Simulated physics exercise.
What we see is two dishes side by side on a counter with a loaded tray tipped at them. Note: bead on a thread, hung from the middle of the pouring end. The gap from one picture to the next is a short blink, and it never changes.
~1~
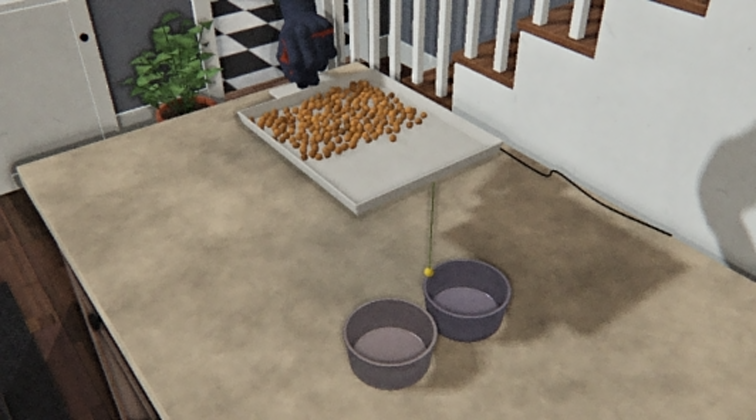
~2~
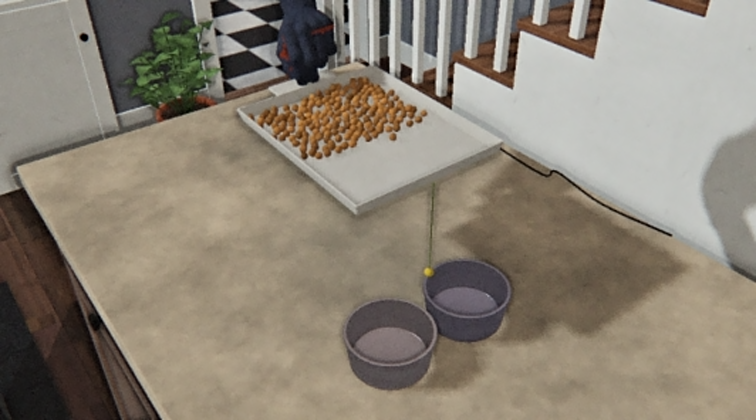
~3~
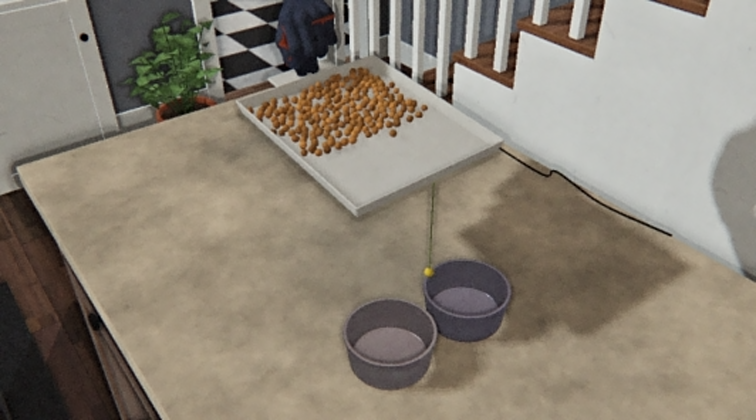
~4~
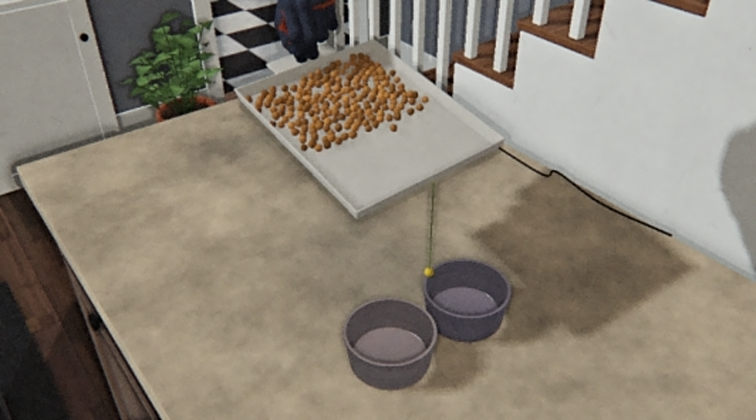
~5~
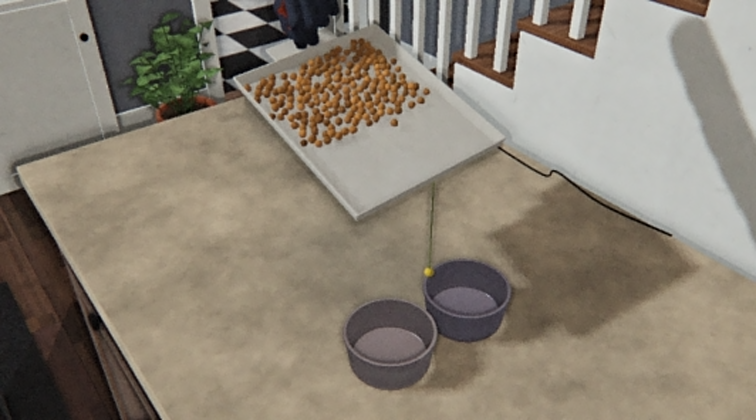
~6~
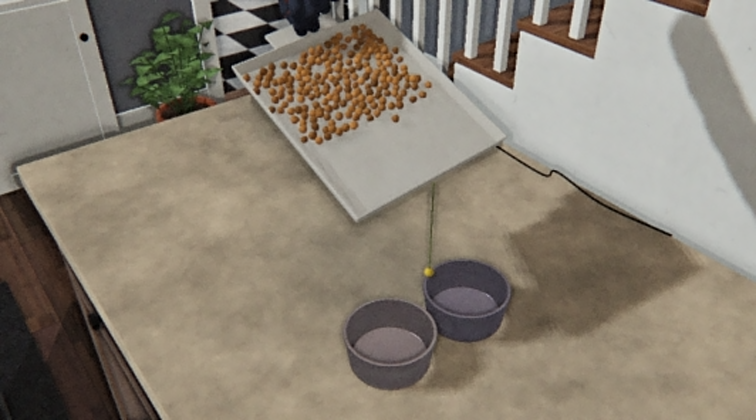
A pale, shallow tray heaped with small orange-brown chickpeas slants over a mottled beige counter, seen from above at an angle in a room with a plant and wooden stairs. Two round purple-grey dishes sit side by side below, near a yellow bead hanging on a thread. A dark gloved hand raises the tray's far end, slightly dipping its near left corner, while the camera stays still.
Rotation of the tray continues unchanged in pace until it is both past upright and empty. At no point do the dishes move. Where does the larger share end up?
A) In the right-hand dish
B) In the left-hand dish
Answer: B.
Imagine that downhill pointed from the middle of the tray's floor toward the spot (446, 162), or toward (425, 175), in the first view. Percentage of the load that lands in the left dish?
You'd see roughly 0 per cent the first time and 20 per cent the second.
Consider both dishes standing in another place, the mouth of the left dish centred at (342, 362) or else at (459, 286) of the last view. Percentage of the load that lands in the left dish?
20 %, then 10 %.
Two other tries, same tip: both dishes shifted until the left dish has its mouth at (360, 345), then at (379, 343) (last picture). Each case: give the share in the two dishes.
Around 70 per cent for the first position, around 80 per cent for the second.
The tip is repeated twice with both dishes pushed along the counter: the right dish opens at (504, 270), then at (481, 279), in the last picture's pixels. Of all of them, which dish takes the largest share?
The first time the left-side one comes out ahead, the second time the left-side one.
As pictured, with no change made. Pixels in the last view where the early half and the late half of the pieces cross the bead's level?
I'd say close to (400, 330) at first and close to (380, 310) later on.
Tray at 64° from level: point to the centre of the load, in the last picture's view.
Centre estimate: (382, 196).
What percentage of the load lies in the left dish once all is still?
Result: Near 70 %.
Just after the last frame, tray tipped steeply; the larger part on the tray; roughly a quarter in the air.
A moment on, tray tipped past a quarter turn; roughly a quarter on the tray; roughly a third in the left dish; about a tenth in the right dish; roughly a quarter outside both; about a tenth in the air.
Further on, tray tipped past a quarter turn; roughly two thirds in the left dish; about a tenth in the right dish; roughly a quarter outside both.
When it is over, tray tipped past a quarter turn; roughly two thirds in the left dish; about a tenth in the right dish; roughly a quarter outside both.
